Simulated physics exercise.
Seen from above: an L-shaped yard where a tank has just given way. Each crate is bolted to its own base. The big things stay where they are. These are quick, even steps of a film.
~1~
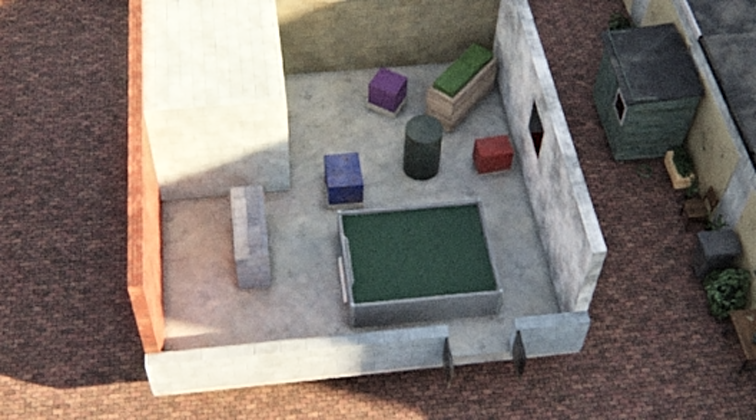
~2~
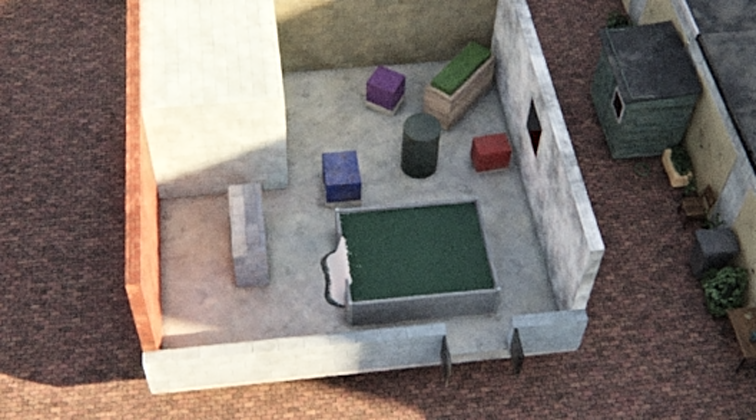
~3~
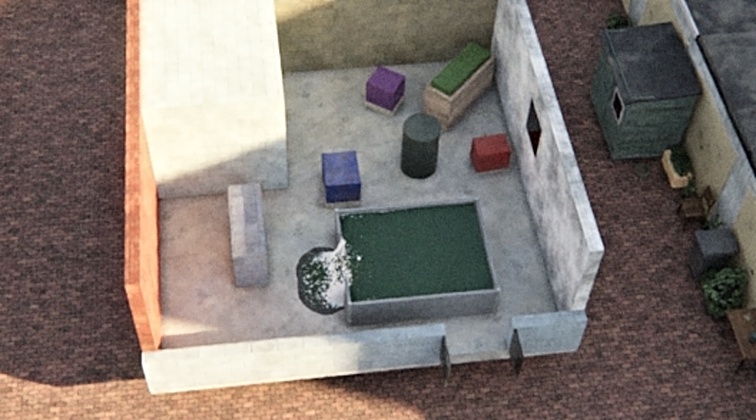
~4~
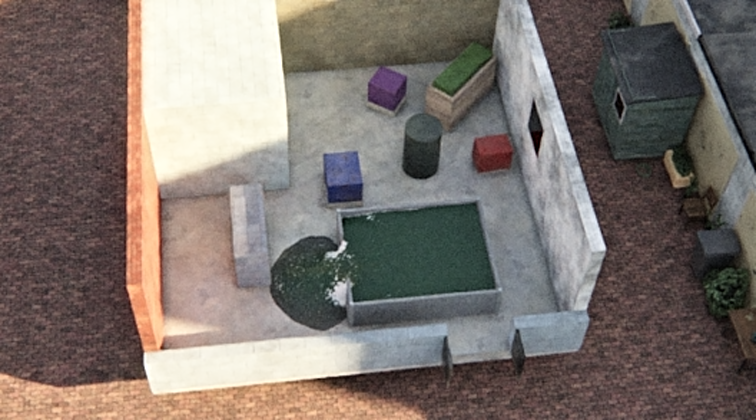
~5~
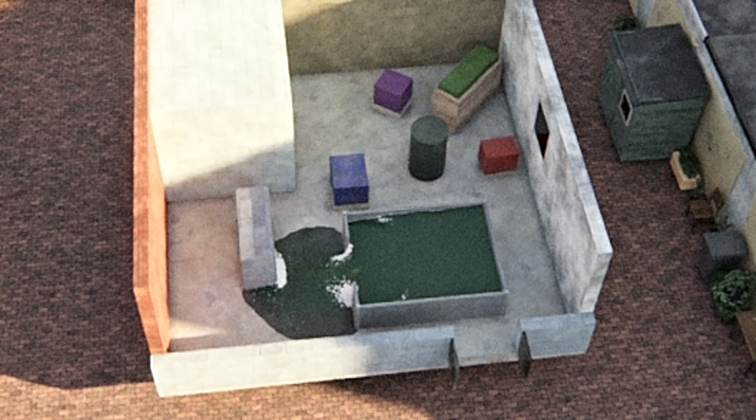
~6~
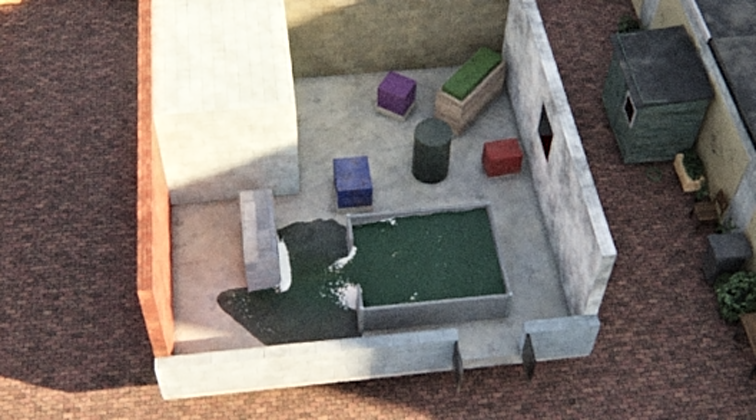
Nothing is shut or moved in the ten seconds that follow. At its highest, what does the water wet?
The blue crate is soaked; the purple crate keeps dry; the red crate is soaked.
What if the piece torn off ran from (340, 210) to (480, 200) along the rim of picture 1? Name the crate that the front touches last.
That is the crate marked purple.
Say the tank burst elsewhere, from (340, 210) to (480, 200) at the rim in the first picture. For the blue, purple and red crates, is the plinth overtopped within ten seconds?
Then: The blue one is wetted, the purple one takes water, the red one is soaked.
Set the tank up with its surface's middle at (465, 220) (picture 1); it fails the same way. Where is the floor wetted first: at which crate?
First comes the blue one.
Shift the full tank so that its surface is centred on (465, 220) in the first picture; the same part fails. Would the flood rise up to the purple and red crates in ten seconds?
In short: The purple crate escapes it, the red crate escapes it.
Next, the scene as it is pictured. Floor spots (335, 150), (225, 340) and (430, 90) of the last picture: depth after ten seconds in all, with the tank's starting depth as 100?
Roughly 2, 25 and 8 per cent, in turn.
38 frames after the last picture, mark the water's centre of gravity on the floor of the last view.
Around (326, 259).
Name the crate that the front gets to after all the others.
Last comes the red one.
A moment on, water covers 25 % of the floor; the blue crate water round its plinth, the purple crate not reached, the red crate not reached.
Next, water covers 30 % of the floor; the blue crate water round its plinth, the purple crate not reached, the red crate not reached.
Then, water covers 50 % of the floor; the blue crate water round its plinth, the purple crate water round its plinth, the red crate not reached.
Later, water covers 65 % of the floor; the blue crate water round its plinth, the purple crate water round its plinth, the red crate not reached.
In the end, water covers 95 % of the floor; the blue crate was topped, the purple crate stayed above the water, the red crate was topped.
